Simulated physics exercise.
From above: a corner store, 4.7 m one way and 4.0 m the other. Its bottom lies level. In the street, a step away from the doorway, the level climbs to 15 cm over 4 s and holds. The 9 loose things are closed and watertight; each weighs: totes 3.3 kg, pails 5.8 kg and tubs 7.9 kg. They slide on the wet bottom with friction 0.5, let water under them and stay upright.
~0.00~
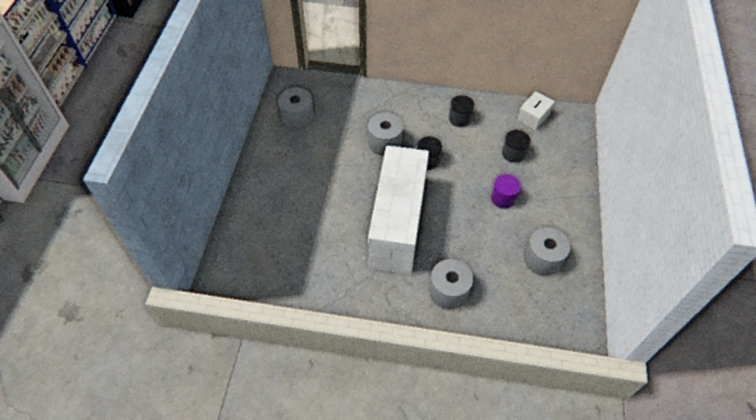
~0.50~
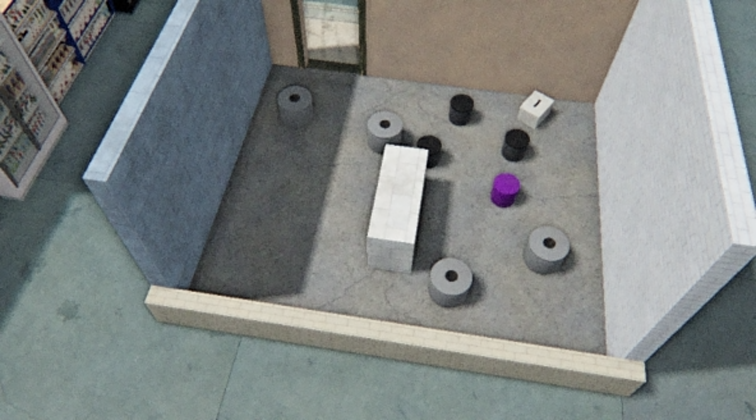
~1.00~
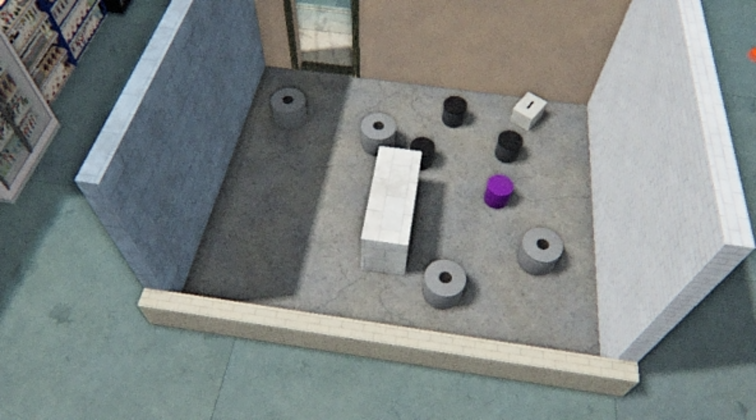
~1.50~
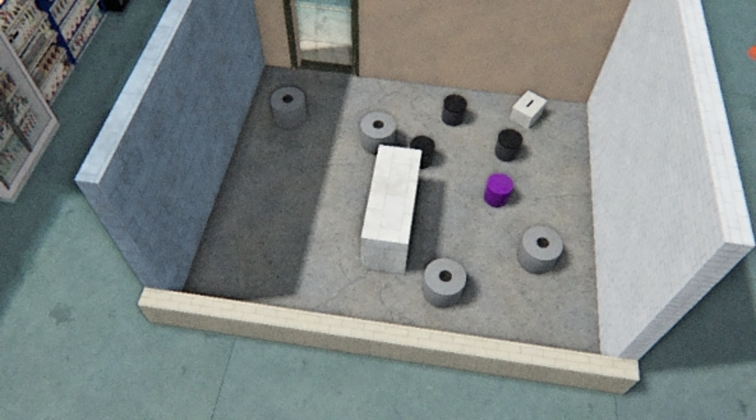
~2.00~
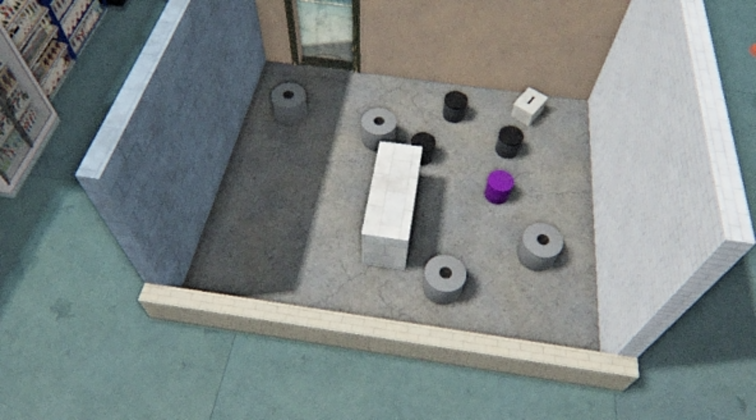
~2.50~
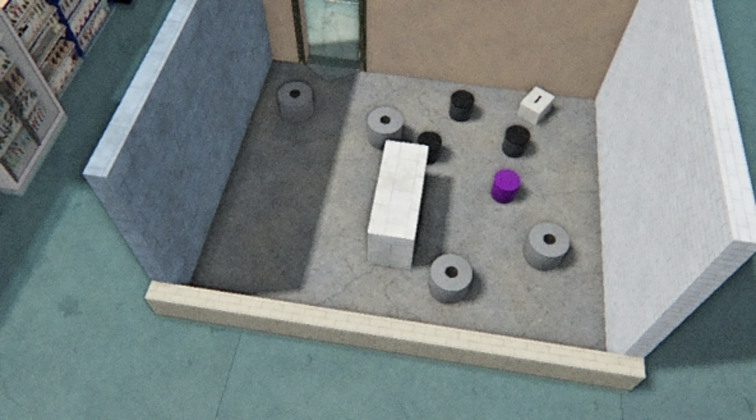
In a small walled store seen from above, a purple pail, dark and gray tubs, and a long white block stayed put while the pavement outside turned from gray to bluish green.
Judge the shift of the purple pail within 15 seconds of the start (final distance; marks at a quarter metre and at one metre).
Purple pail stays put.
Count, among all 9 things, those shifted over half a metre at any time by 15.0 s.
I count 2.
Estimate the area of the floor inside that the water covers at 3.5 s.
About 1.5 m2.
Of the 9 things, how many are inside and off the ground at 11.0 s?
At that moment 1.
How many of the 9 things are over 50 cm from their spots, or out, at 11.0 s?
By then 1.
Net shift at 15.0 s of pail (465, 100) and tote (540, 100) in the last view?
In turn: 0 cm, 0 cm.
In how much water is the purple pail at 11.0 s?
About 1 cm.
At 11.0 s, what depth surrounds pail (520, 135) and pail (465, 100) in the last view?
Roughly 1 and 1 cm.
After 3.5 s the purple pail is near (507, 180), 0.0 m from its start, aground; 0 afloat.
After 6.8 s the purple pail is near (507, 180), 0.0 m from its start, aground; 0 afloat.
After 11.0 s the purple pail is near (507, 180), 0.0 m from its start, aground; 1 afloat.
After 15.0 s the purple pail is near (507, 180), 0.0 m from its start, aground; 1 afloat.
